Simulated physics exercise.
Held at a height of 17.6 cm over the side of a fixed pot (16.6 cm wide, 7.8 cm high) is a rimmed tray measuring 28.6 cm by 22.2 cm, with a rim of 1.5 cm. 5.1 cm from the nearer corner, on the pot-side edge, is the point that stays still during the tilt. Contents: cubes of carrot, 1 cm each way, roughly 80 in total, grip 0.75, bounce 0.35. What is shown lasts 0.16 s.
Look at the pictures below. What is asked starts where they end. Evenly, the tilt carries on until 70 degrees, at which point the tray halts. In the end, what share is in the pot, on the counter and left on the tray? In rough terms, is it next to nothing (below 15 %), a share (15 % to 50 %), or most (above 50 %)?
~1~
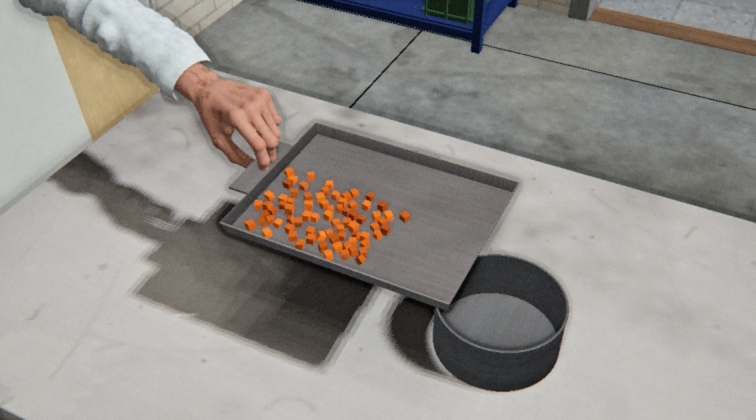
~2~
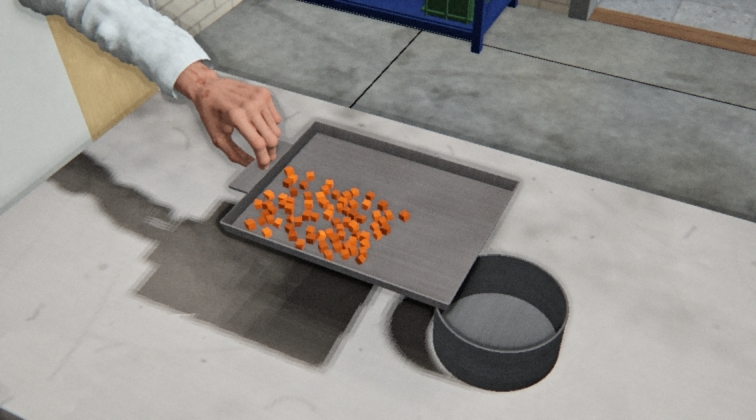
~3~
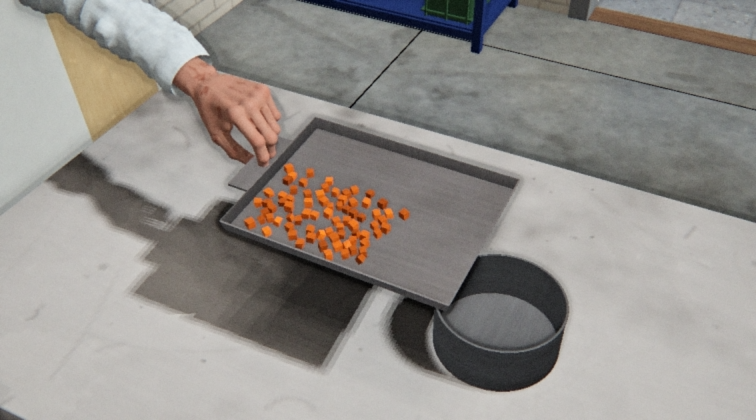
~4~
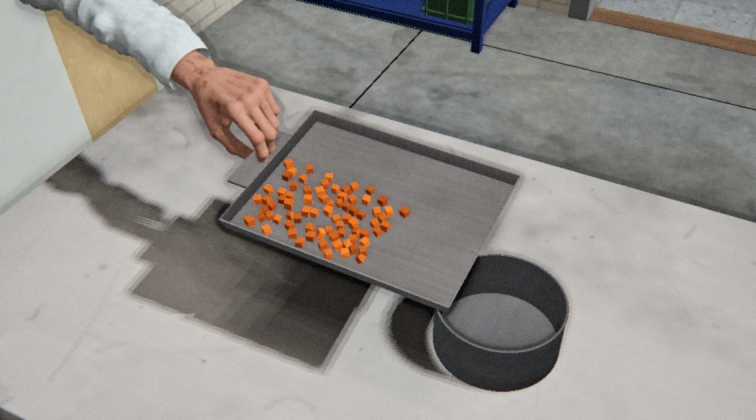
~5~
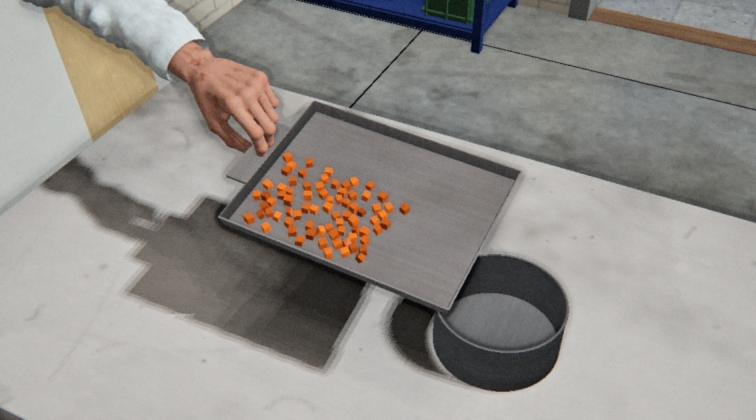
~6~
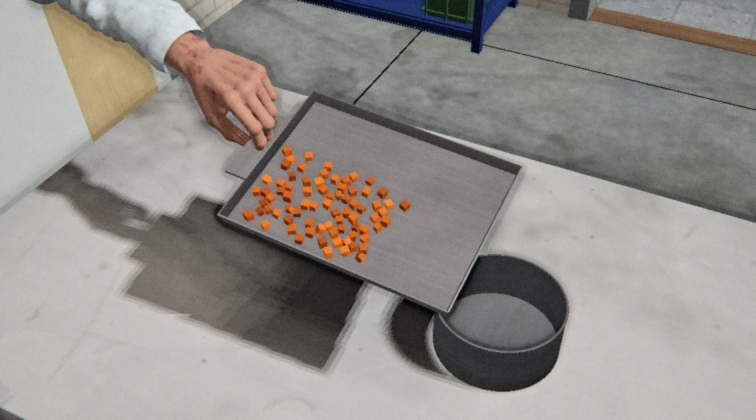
In the end pot: A minor fraction; counter: The main fraction; left on the tray: An intermediate fraction.
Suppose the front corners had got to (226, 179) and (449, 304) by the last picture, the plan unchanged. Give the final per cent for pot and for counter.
Split: Pot = 5, counter = 85.
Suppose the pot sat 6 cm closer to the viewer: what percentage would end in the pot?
Around 10 per cent.
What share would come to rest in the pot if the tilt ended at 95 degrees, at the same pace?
Around 0 in a hundred.
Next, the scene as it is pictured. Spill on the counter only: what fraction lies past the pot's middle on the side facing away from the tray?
It comes to near 30 percent.
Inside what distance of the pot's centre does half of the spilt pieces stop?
22 cm.
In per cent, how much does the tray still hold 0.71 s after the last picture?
Some 50 per cent of the load.
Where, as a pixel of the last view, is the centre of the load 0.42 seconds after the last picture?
Estimated centre of load: Around (332, 238).
Then, 0.25 s after the last picture, tilt 41 degrees; the tray holds 100 %, the pot 0 %.
Then, 0.42 s after the last picture, tilt 61 degrees; the tray holds 100 %, the pot 0 %.
Then, 0.71 s after the last picture, tilt 70 degrees; the tray holds 50 %, the pot 0 %.
In the end, pot 0 %, counter 75 %, tray 25 %.
